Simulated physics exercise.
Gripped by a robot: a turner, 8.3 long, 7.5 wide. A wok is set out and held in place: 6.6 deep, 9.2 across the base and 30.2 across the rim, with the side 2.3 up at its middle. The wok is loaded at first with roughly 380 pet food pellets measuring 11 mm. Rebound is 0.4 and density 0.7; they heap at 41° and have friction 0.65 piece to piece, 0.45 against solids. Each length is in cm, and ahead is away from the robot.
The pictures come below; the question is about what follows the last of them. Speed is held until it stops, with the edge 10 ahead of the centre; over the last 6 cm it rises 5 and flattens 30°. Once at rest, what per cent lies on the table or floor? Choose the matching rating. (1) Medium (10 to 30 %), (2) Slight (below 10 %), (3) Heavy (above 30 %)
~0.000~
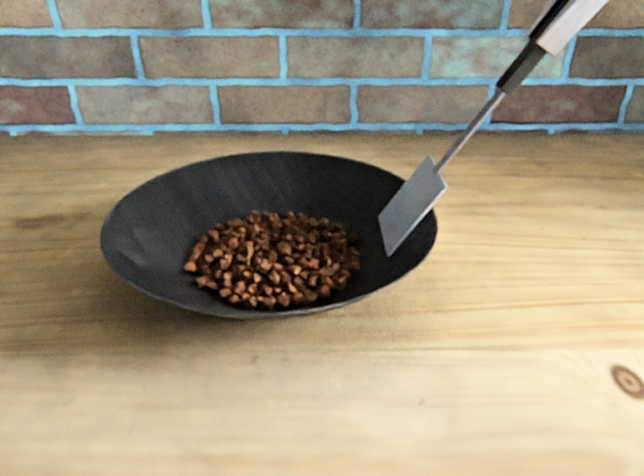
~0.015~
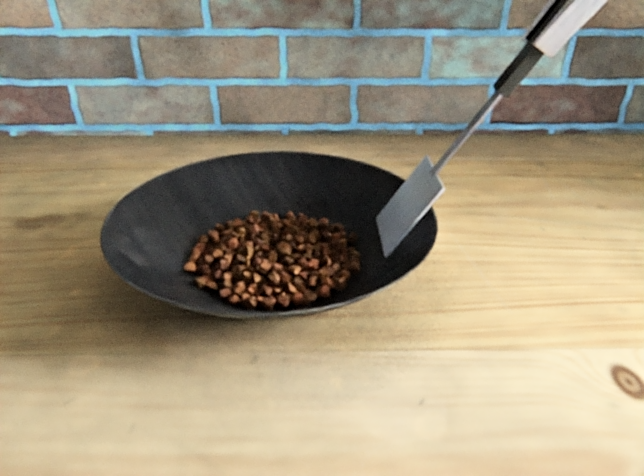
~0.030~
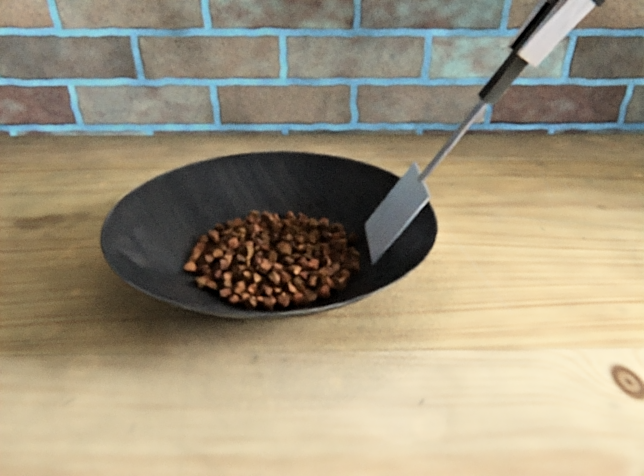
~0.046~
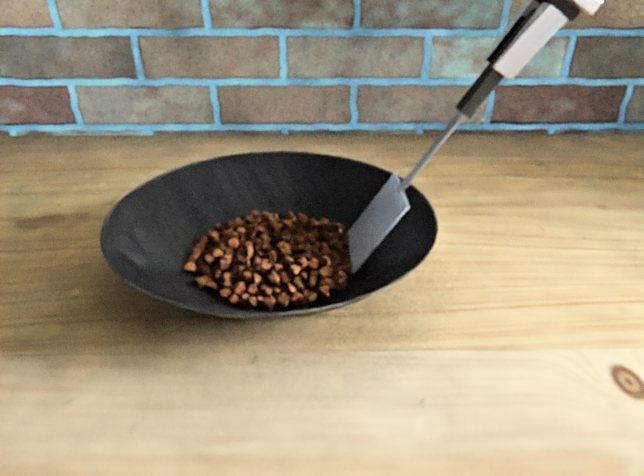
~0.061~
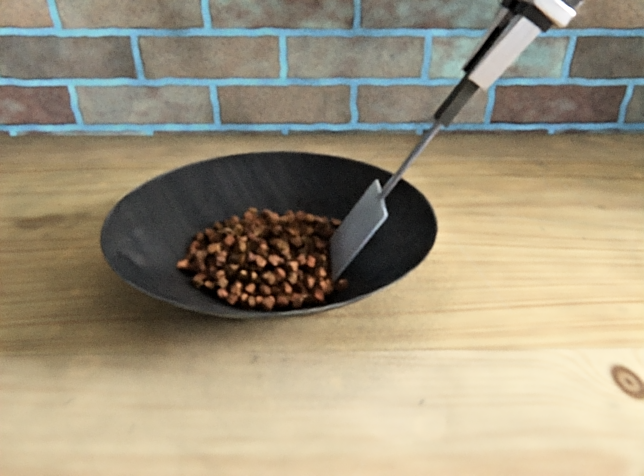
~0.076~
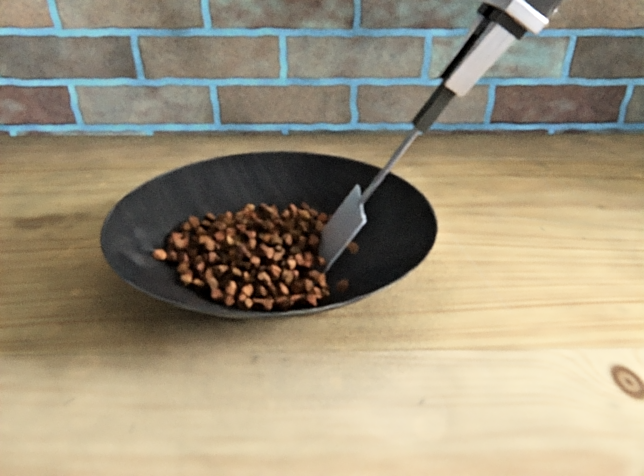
Heavy (above 30 %).
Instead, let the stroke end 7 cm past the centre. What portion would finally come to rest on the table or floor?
Then the share is near 15 in a hundred.
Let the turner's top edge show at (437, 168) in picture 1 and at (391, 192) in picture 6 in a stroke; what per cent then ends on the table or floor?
My guess would be close to 20 per cent.
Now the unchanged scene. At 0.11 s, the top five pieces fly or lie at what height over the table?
They are near 6 cm up.
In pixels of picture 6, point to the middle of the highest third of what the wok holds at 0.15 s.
It is centred at about (167, 224).
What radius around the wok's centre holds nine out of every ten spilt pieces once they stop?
Distance from centre: Approx. 60 cm.
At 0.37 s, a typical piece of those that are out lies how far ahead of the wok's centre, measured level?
28 cm.
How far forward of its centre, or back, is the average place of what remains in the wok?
I'd say it's roughly 4.0 cm toward the front.
After 0.11 s, sloping 57°, highest piece 7 above the table; 384 in the wok.
After 0.15 s, sloping 50°, highest piece 9 above the table; 379 in the wok, 5 on the blade or in flight.
After 0.37 s, sloping 27°, highest piece 20 above the table; 229 in the wok, 95 on the table or floor, 60 on the blade or in flight.
After 1.42 s, sloping 27°, highest piece 5 above the table; 229 in the wok, 155 on the table or floor.
In the end, 229 in the wok, 155 on the table or floor. That is 40 % on the table or floor.
